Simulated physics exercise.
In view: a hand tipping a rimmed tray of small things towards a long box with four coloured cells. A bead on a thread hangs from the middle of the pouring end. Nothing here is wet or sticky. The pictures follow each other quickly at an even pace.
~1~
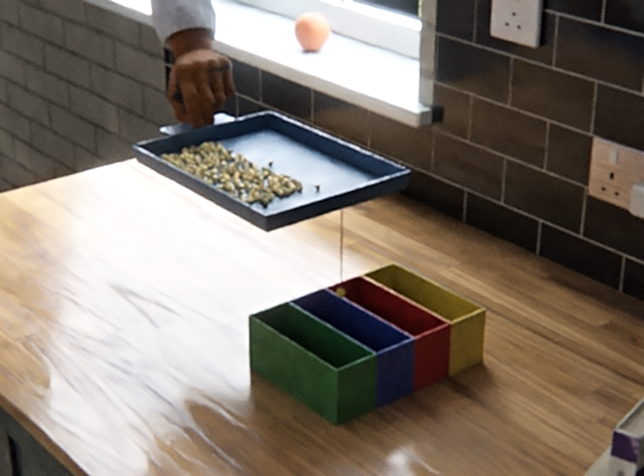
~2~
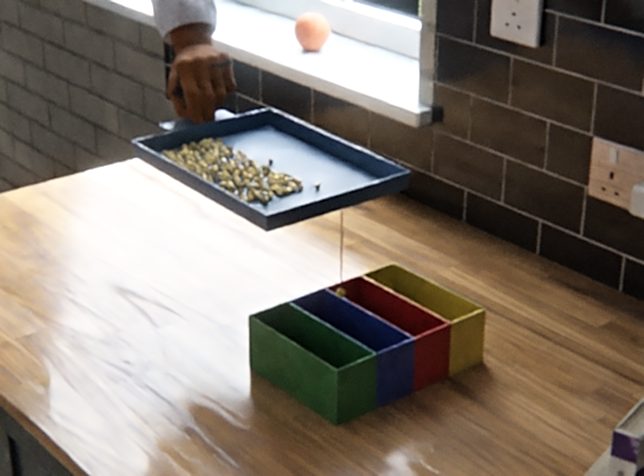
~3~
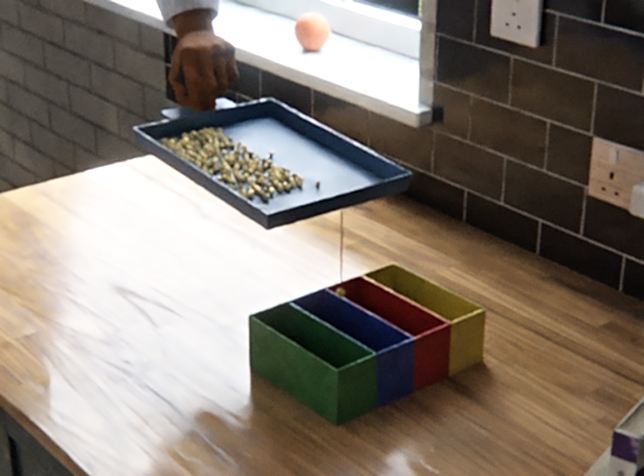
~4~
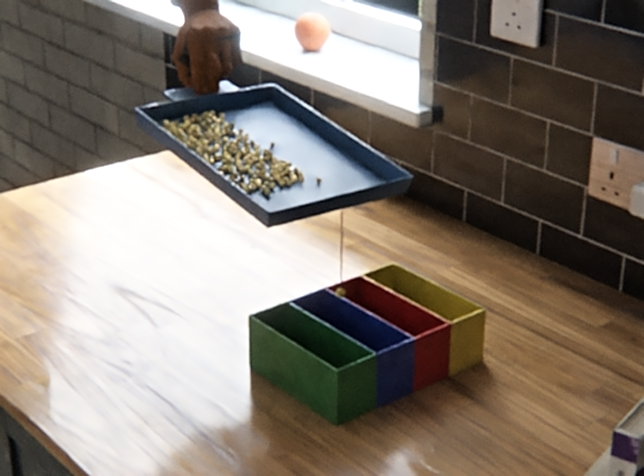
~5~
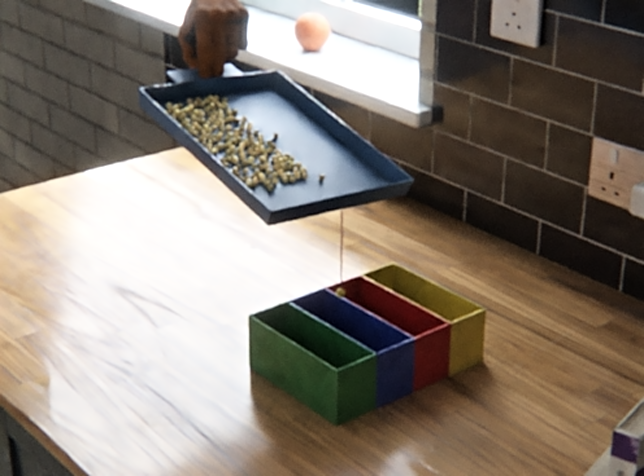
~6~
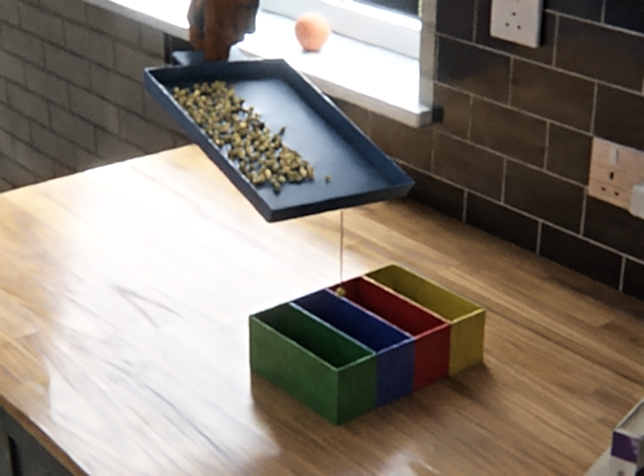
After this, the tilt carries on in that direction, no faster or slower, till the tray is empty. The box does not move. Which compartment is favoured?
Most goes to the yellow cell.
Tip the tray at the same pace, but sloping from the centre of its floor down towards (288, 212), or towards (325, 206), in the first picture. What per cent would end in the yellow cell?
Near 0 % and 0 %.
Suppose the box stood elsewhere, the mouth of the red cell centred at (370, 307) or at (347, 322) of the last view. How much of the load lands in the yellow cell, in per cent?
Roughly 60 per cent, and 30 per cent.
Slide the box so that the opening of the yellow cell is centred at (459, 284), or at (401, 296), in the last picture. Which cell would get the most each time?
At the first place the red one, at the second the cell in yellow.
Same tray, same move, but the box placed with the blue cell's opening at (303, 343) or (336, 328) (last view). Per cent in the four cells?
First some 20, then 70 per cent.
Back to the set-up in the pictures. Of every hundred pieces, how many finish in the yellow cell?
Roughly 50 in a hundred.
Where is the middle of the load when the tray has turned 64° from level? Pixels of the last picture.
At about (372, 201).
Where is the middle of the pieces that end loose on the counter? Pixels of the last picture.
At about (564, 343).
Shortly afterwards, tray tipped steeply; the bulk on the tray; only a few in the red cell; near a quarter falling or outside the box.
Next, tray tipped past a quarter turn; near half on the tray; near a quarter in the yellow cell; a little in the red cell; only a few in the blue cell; a little falling or outside the box.
Some moments later, tray tipped past a quarter turn; near half in the yellow cell; near a third in the red cell; a little in the blue cell; a little falling or outside the box.
In the end, tray tipped past a quarter turn; near half in the yellow cell; near a third in the red cell; a little in the blue cell; none at all in the green cell; a little outside the box.
